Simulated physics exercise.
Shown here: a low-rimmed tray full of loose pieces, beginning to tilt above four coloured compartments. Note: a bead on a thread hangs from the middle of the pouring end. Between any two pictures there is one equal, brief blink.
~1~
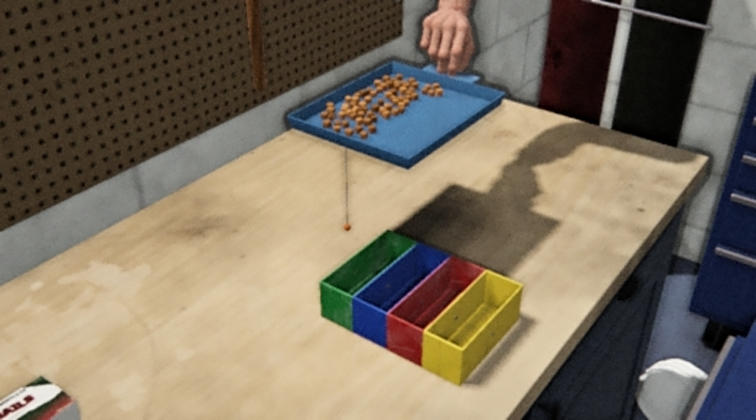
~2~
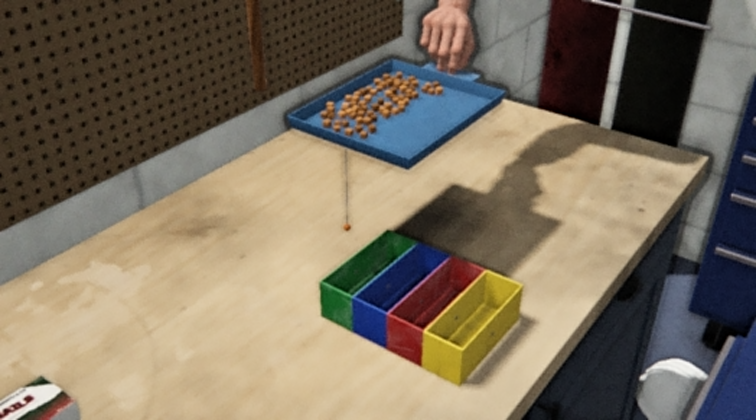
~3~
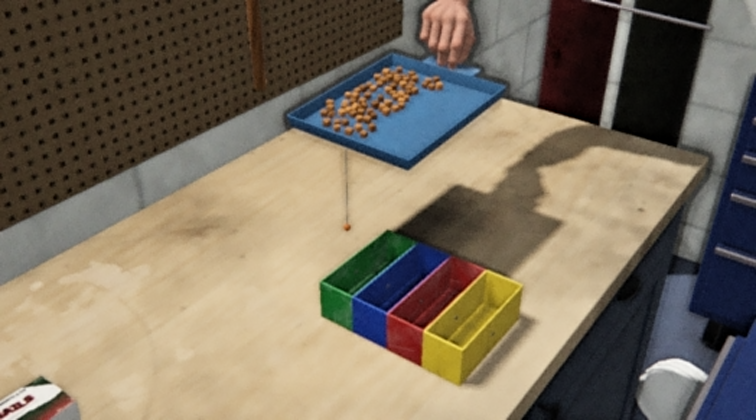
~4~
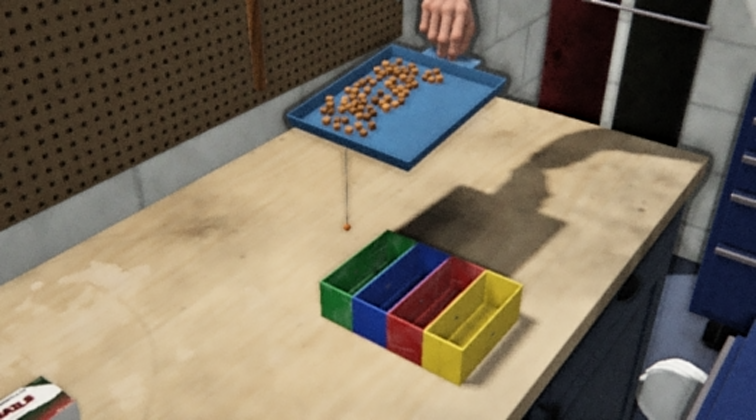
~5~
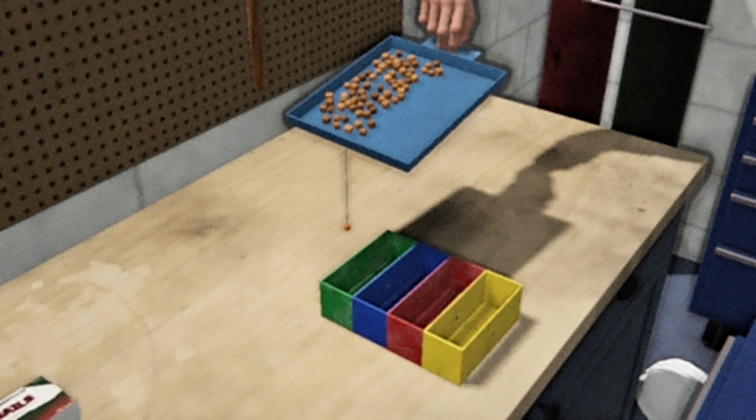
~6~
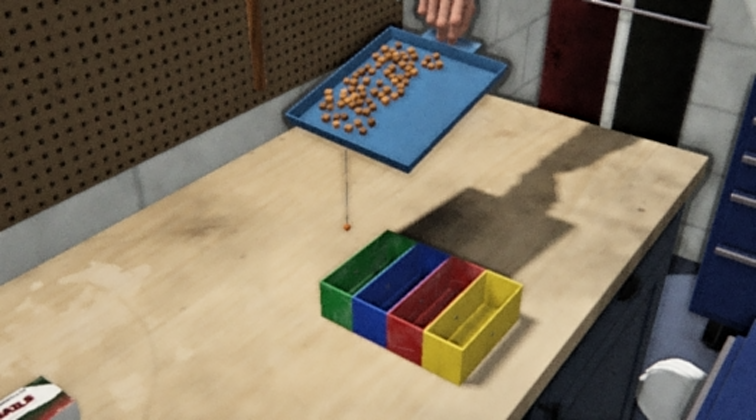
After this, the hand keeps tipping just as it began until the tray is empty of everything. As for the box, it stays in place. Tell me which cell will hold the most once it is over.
The green cell will hold the most.
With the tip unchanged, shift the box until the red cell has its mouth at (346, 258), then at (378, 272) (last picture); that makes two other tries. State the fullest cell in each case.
First place: That yellow cell; second place: The red cell.
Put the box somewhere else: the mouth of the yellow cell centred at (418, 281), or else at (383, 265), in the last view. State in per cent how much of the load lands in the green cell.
Close to 20 in a hundred, then close to 0 in a hundred.
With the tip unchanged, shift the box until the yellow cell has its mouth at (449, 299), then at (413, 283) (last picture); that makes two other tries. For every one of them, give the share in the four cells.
80 and 90 in a hundred, in turn.
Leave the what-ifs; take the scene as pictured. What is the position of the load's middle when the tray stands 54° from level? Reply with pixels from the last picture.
Look close to (365, 136) in the last picture.
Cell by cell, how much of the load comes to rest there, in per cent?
In per cent: The green cell gets 30, the blue cell 20, the red cell 0 and the yellow cell 0.
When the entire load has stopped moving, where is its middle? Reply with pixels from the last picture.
About pixel (351, 300).
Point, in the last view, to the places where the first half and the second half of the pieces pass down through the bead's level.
(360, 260) first, (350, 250) later.
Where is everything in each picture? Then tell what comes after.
In the first frame, corners of the pouring end near (291, 116) and (408, 156), level; middle of the load near (381, 102), brown sugar cubes; bead on its thread near (347, 227); green cell near (337, 303); blue cell near (370, 320); red cell near (405, 337); yellow cell near (442, 355).
In the second frame, corners of the pouring end near (291, 116) and (408, 157), level; middle of the load near (381, 101).
In the third frame, corners of the pouring end near (291, 115) and (408, 158), tipped barely, lowest at the right corner; middle of the load near (381, 98).
In the fourth frame, corners of the pouring end near (291, 114) and (408, 159), tipped a little, lowest at the right corner; middle of the load near (380, 93).
In the fifth frame, corners of the pouring end near (290, 114) and (408, 161), tipped a little, lowest at the right corner; middle of the load near (380, 88).
In the sixth frame, corners of the pouring end near (290, 113) and (407, 163), tipped a little, lowest at the right corner; middle of the load near (380, 84); green cell near (337, 303); blue cell near (370, 320); red cell near (405, 337); yellow cell near (442, 355).
Shortly afterwards, tray tipped steeply; all but a few on the tray; only a few falling or outside the box.
Next, tray tipped right over; all but a few on the tray; a little in the blue cell; only a few falling or outside the box.
Some moments later, tray tipped past a quarter turn; near a third in the green cell; near a quarter in the blue cell; near half falling or outside the box.
In the end, tray tipped past a quarter turn; near a third in the green cell; near a quarter in the blue cell; none at all in the yellow cell; none at all in the red cell; near half outside the box.
